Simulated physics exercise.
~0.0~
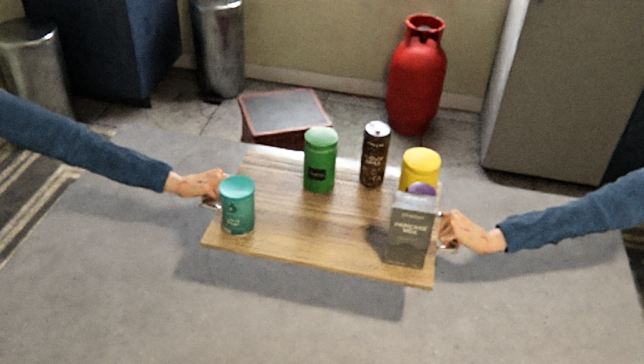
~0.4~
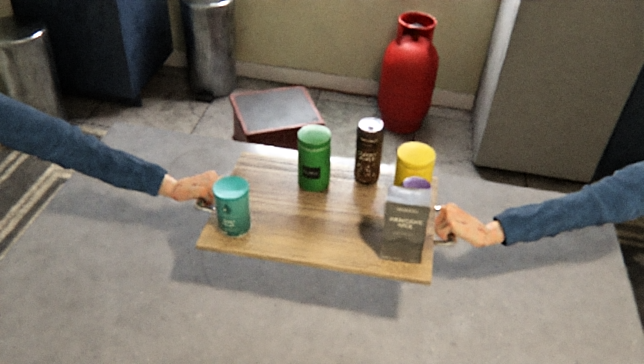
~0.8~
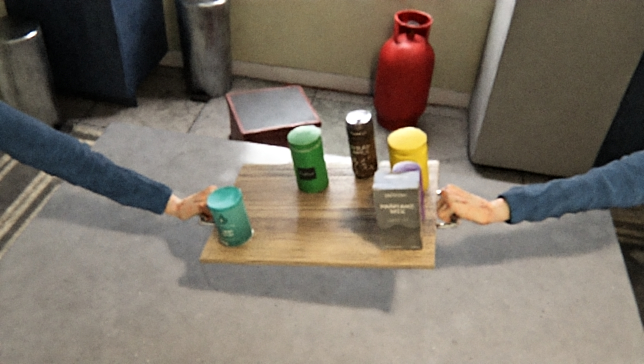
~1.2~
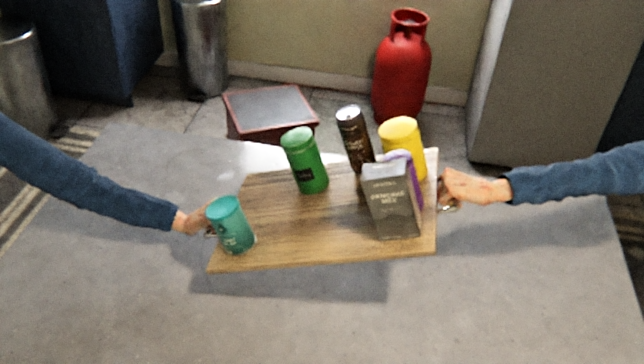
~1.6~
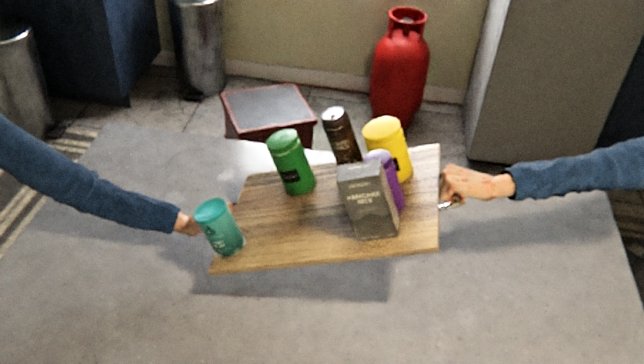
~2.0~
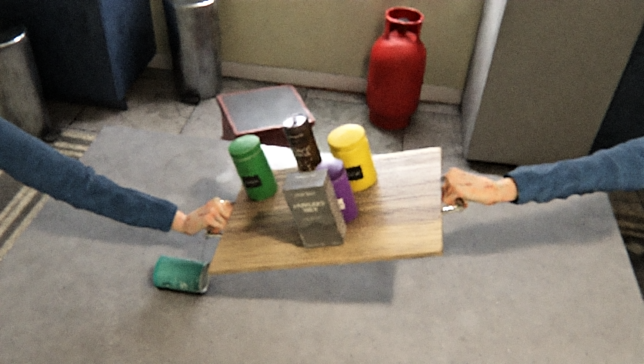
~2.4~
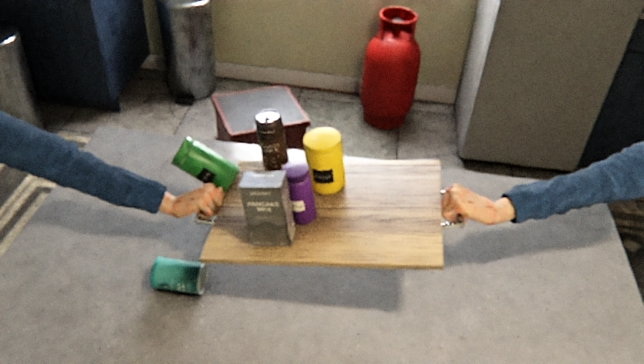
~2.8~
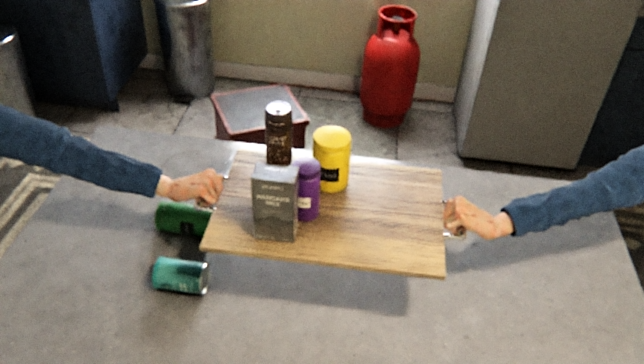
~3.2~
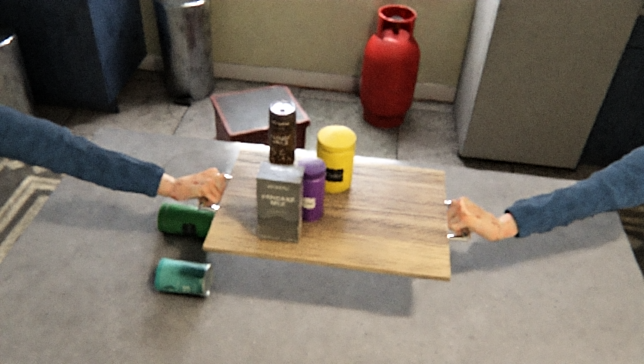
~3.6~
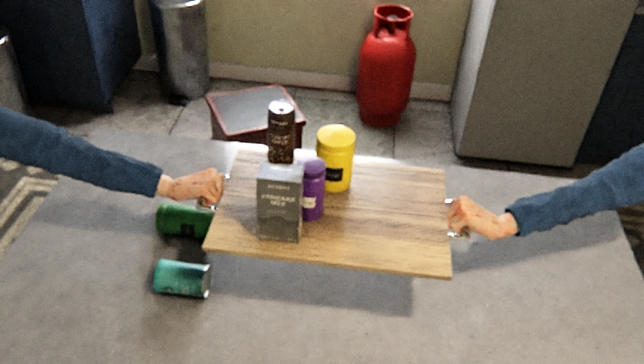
Two hands tilt a wooden tray left, dropping two green containers, then level the rest.
